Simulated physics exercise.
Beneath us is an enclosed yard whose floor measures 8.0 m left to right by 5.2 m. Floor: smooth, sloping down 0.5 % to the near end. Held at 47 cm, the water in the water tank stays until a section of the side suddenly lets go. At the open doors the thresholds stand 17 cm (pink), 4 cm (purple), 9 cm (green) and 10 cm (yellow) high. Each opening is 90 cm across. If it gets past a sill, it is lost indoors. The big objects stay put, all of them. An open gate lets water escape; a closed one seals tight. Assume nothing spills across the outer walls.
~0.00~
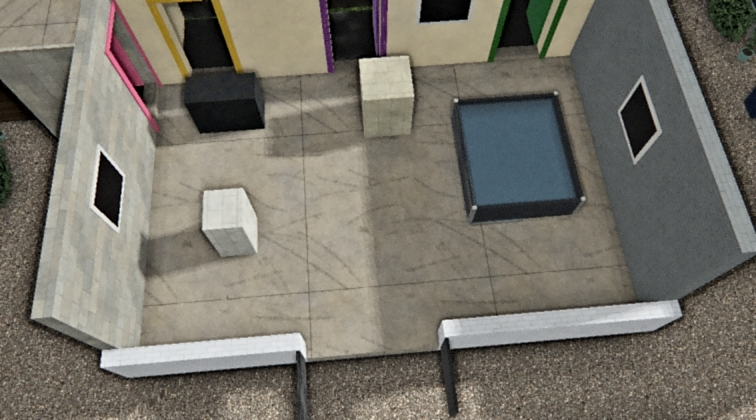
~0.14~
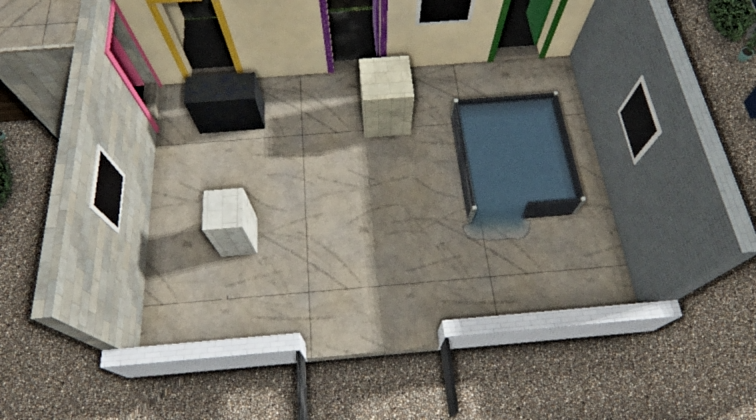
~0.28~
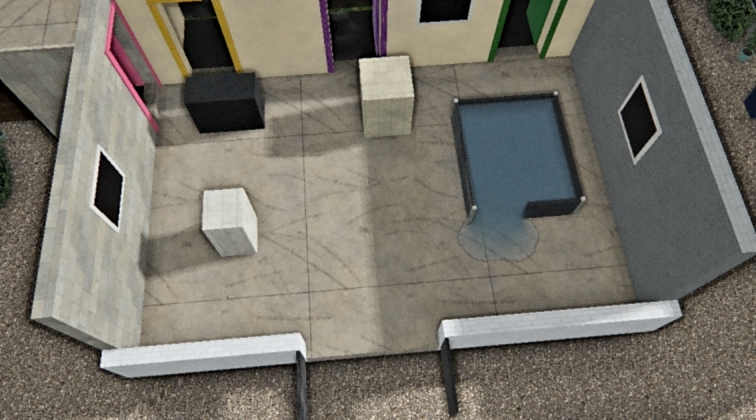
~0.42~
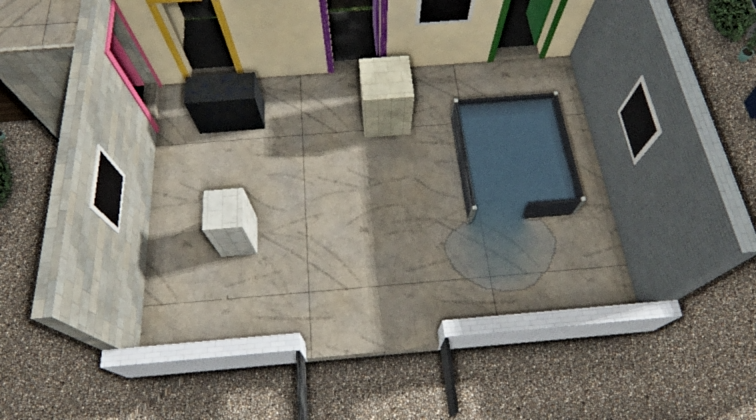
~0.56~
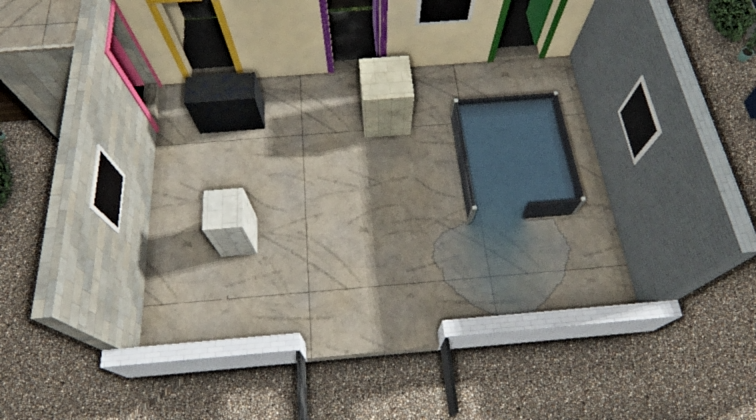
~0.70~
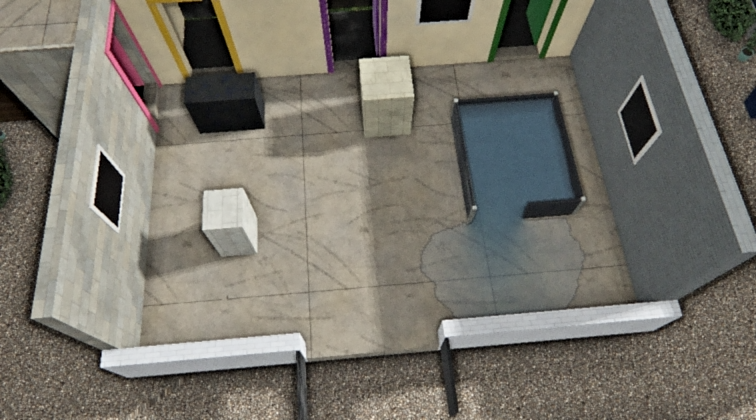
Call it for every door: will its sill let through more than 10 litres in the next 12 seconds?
Pink door - it will not, purple door - it will not, green door - it will not, yellow door - it will not.
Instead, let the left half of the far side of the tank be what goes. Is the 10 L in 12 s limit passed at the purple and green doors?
Purple: Exceeding the limit; green: Exceeding the limit.
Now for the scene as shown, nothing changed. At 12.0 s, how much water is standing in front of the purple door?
Depth: Approx. 2.5 cm.
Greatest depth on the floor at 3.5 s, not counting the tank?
22 cm or so.
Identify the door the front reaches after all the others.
It would be the yellow one.
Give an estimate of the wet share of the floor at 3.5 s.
Close to 35 in a hundred parts are wet.
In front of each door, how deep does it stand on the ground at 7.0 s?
Door by door, in cm: Pink reads 0, purple reads 0, green reads 7, yellow reads 0.
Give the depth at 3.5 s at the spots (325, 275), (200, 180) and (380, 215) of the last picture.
Depth readings in turn - 3, 0, 0 cm.
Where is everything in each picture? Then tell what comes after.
The first picture shows still water, 47 cm deep, in the water tank at (516, 151).
In the second picture, water pours out at (498, 214) and has run 0.5 m, to (470, 233); typically 8 cm deep outside, 47 cm at the water tank's back.
In the third picture, water pours out at (497, 214) and has run 0.8 m, to (527, 252); typically 8 cm deep outside, 47 cm at the water tank's back.
In the fourth picture, water pours out at (497, 215) and has run 1.2 m, to (522, 283); typically 6 cm deep outside, 47 cm at the water tank's back.
In the fifth picture, water pours out at (497, 214) and has run 1.6 m, to (527, 308); typically 4 cm deep outside, 47 cm at the water tank's back.
In the sixth picture, the front is at a hidden place, 2.0 m from the gap at (498, 214); 3.0 m2 of floor is under water; 45 cm left at the back of the water tank.
After 1.4 s water covers 15 % of the floor and is deepest (26 cm) near (488, 231); pink door not reached, purple door not reached, green door not reached, yellow door not reached.
After 2.2 s water covers 20 % of the floor and is deepest (27 cm) near (504, 325); pink door not reached, purple door not reached, green door not reached, yellow door not reached.
After 3.5 s water covers 35 % of the floor and is deepest (22 cm) near (637, 313); pink door not reached, purple door not reached, green door not reached, yellow door not reached.
After 7.0 s water covers 55 % of the floor and is deepest (12 cm) near (493, 326); pink door not reached, purple door not reached, green door 7 cm at the sill, 0 L in, yellow door not reached.
After 12.0 s water covers 90 % of the floor and is deepest (8 cm) near (504, 325); pink door 4 cm at the sill, 0 L in, purple door 3 cm at the sill, 0 L in, green door 5 cm at the sill, 0 L in, yellow door 3 cm at the sill, 0 L in.
